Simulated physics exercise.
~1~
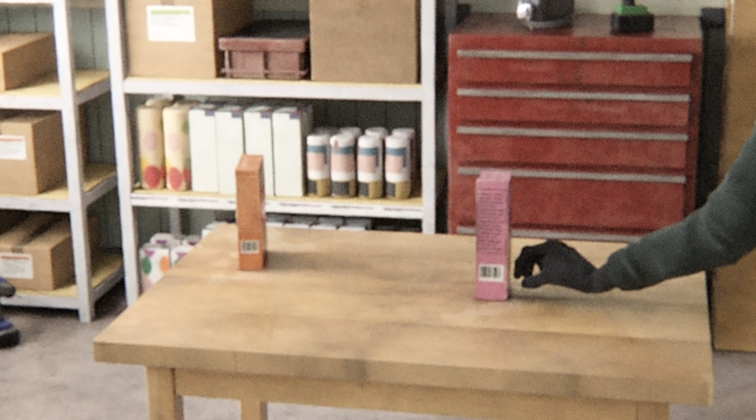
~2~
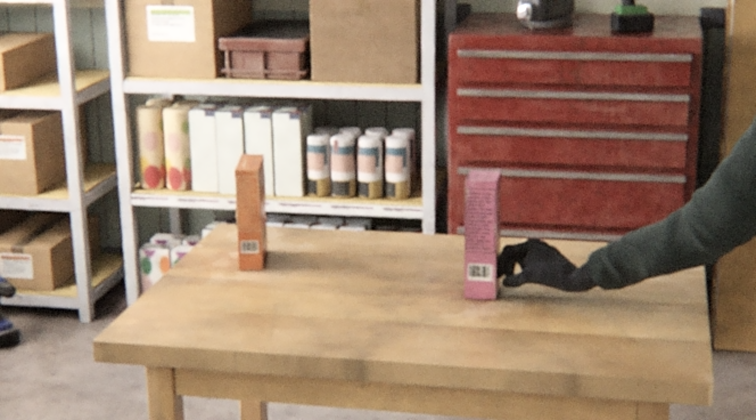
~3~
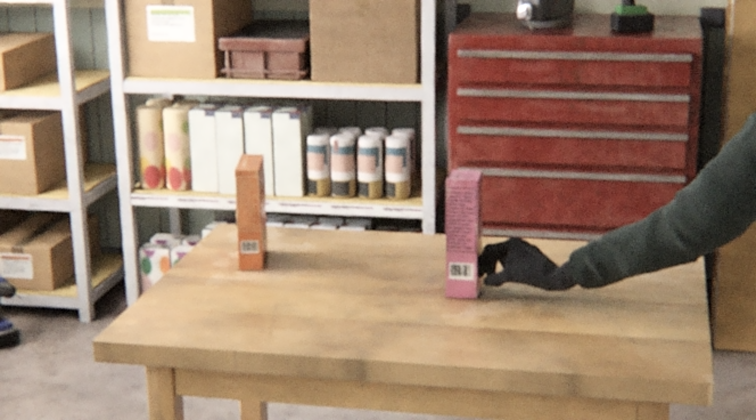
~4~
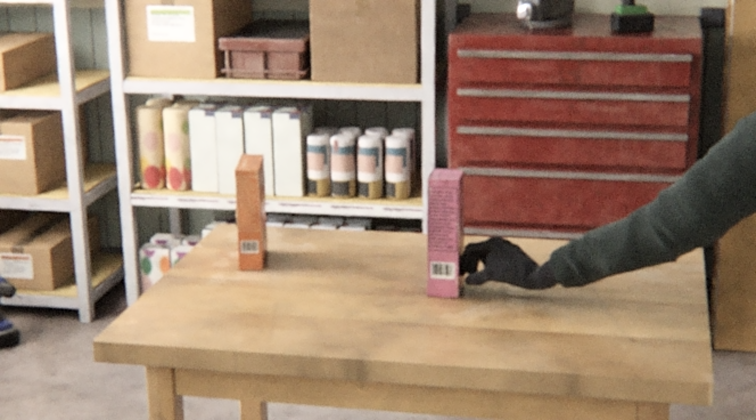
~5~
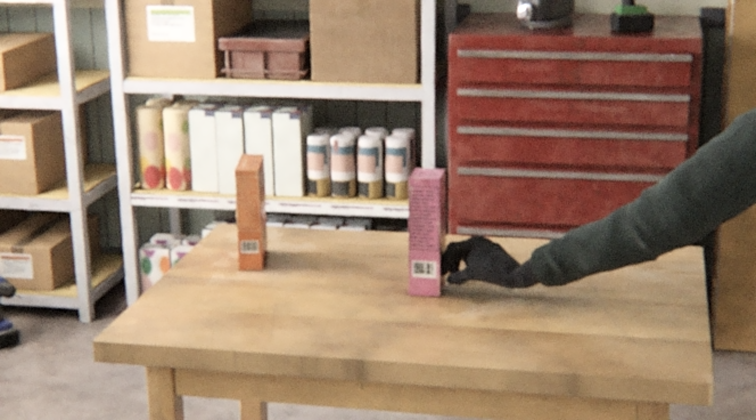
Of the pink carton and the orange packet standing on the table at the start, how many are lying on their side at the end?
None of them are lying down, as both the pink carton and the orange packet are still upright at the end.
